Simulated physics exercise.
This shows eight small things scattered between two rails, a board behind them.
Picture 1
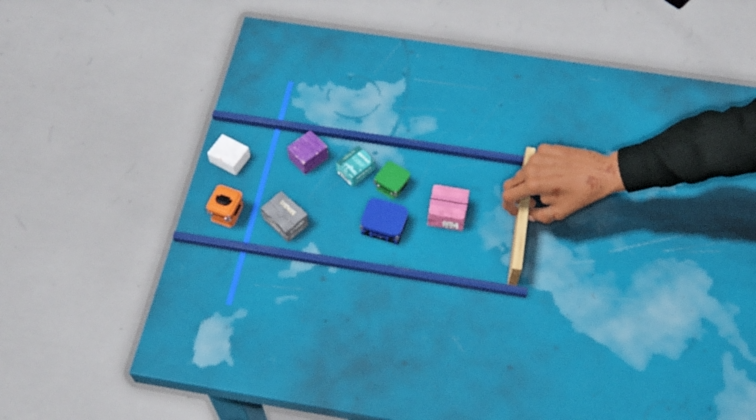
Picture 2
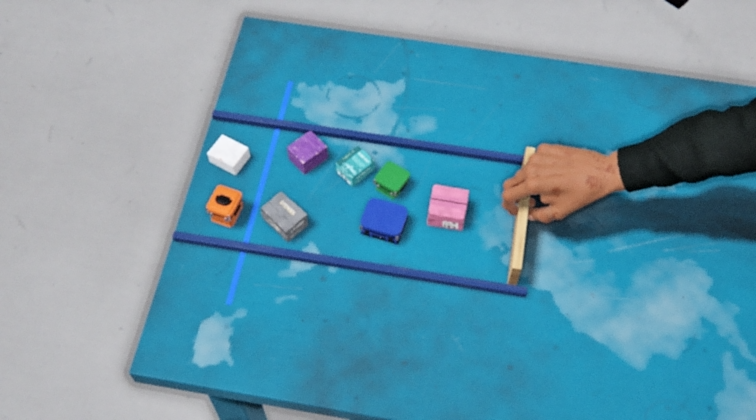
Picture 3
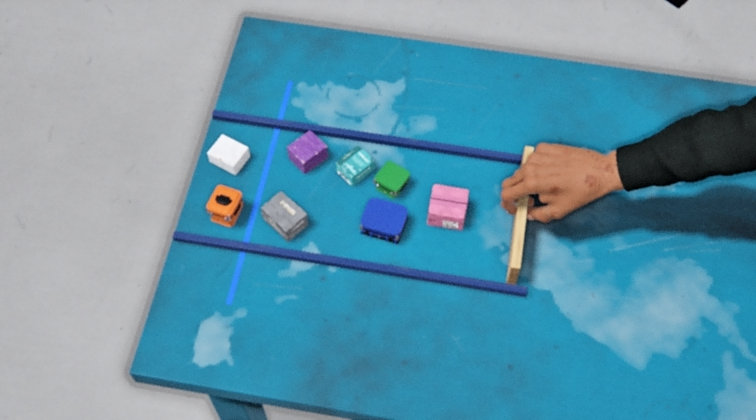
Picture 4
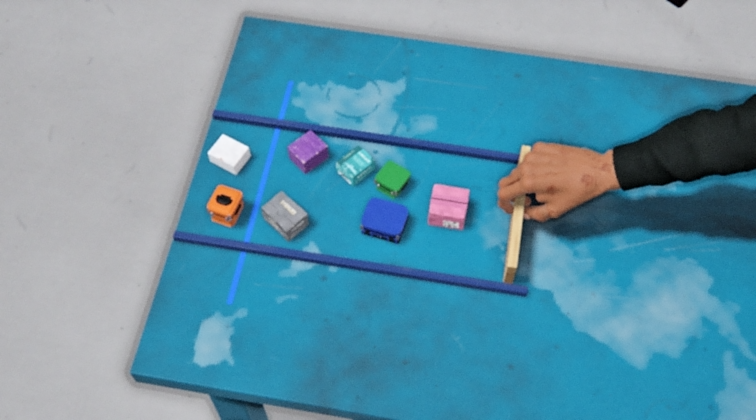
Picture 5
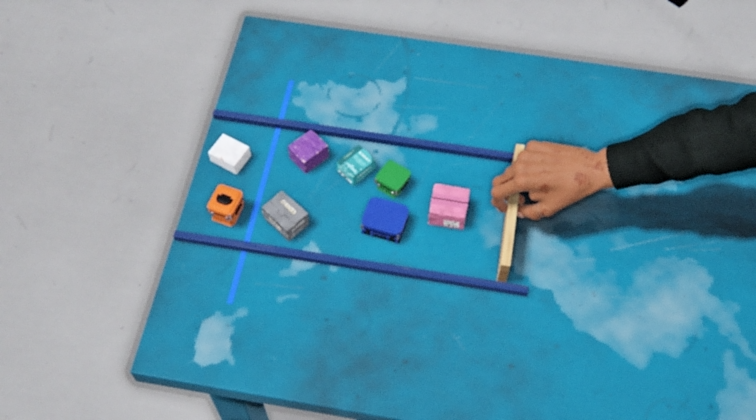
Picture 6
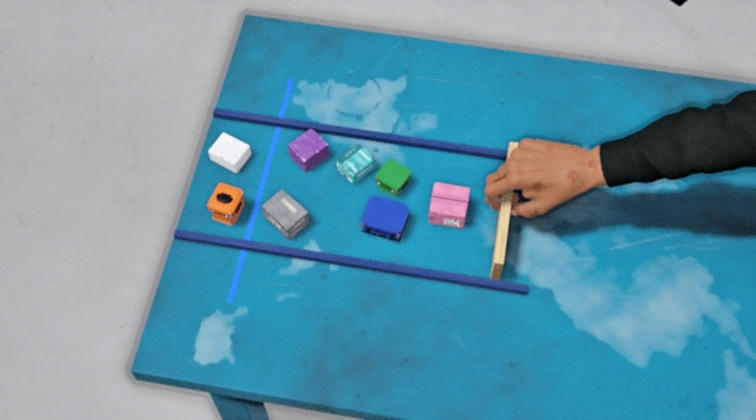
A hand in a dark sleeve grips a pale wooden board standing between two dark blue rails on a worn blue table, seen from above at an angle. Eight small blocks and boxes lie between the rails, white and orange left of a blue tape line, grey, purple, turquoise, green, blue and pink to its right. The hand holds nearly still, then slides the board slightly left, while the objects and view stay still.
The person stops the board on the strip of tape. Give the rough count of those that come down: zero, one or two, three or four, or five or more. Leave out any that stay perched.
In the end the number that fall off is one or two.
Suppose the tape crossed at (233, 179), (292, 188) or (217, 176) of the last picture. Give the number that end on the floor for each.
Down on the floor: 4, 0 and 5.
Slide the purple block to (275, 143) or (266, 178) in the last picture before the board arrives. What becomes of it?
The purple block holds on; stays on.
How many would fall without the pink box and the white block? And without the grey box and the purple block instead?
Fallen: 1, and 0 in the other try.
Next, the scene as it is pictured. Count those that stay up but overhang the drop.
1 of them.
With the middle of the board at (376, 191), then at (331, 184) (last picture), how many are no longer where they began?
At the one place 5, at the other 6.
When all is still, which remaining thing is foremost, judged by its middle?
Foremost is the purple block.
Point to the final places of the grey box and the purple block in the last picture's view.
The grey box at (204, 210), the purple block at (209, 136).
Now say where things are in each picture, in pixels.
White block (229, 155); orange case (226, 207); grey box (285, 217); board (522, 216); tape (262, 186), in the first frame.
Orange case (226, 207); purple block (308, 153), in the second frame.
Grey box (285, 216); board (520, 215), in the third frame.
White block (229, 155); green case (393, 180), in the fourth frame.
Orange case (227, 206); turquoise box (356, 165), in the fifth frame.
White block (230, 153); orange case (227, 205); grey box (286, 214); board (505, 210); tape (263, 183), in the sixth frame.
Soon after, none off yet; white block at rest near (230, 153); orange case at rest near (227, 205); grey box at rest near (286, 214).
After that, none off yet; white block at rest near (230, 153); orange case at rest near (227, 205); grey box displaced a little near (267, 221).
In the end, the number that fall off is one or two; gone, orange case and white block.
